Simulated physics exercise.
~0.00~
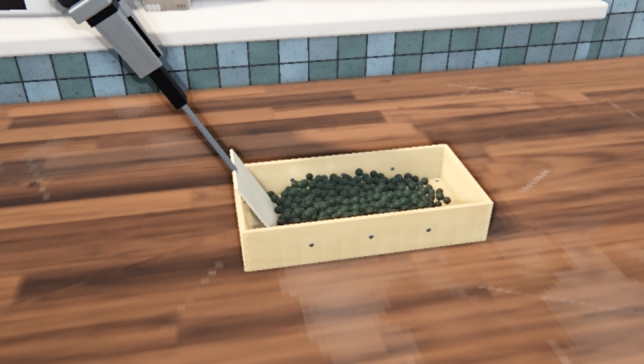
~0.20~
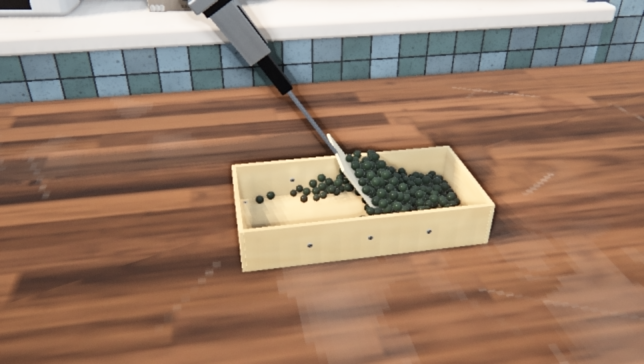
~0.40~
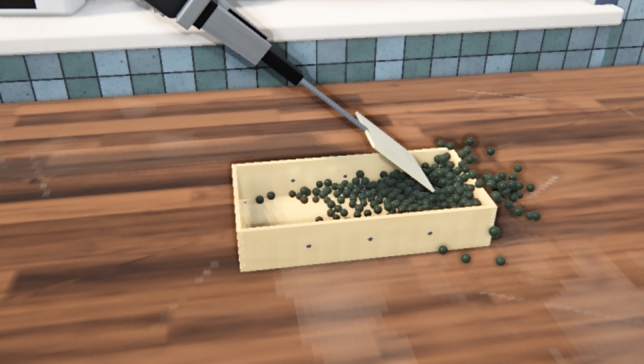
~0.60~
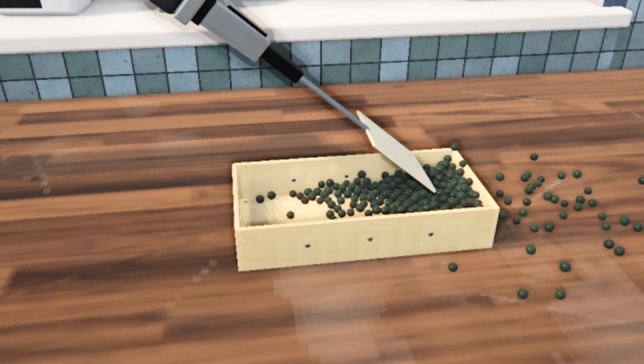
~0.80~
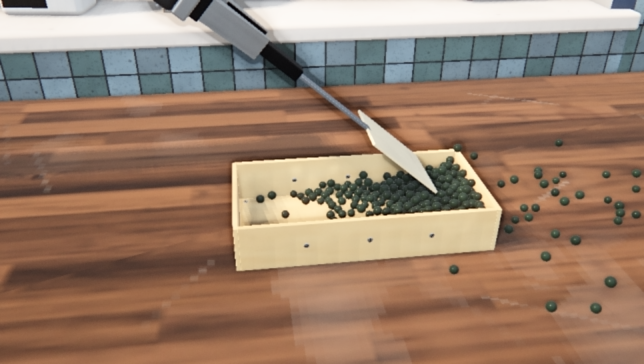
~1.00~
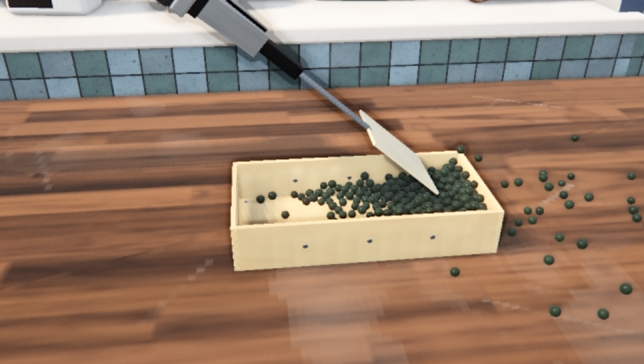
To begin with, a mechanical arm holds a spatula at the left end of a pale, open tray filled with small dark green beads, on a wooden counter in front of blue-green tiles. The blade sweeps right through the tray, pushing the beads into a steep heap and leaving only a few behind. It continues toward the right end, tilting flatter as it rises, and beads spill over the edge. The spatula then stays still while the loose beads scatter across the counter. Finally, most beads remain inside the tray, with the others spread out to its right.
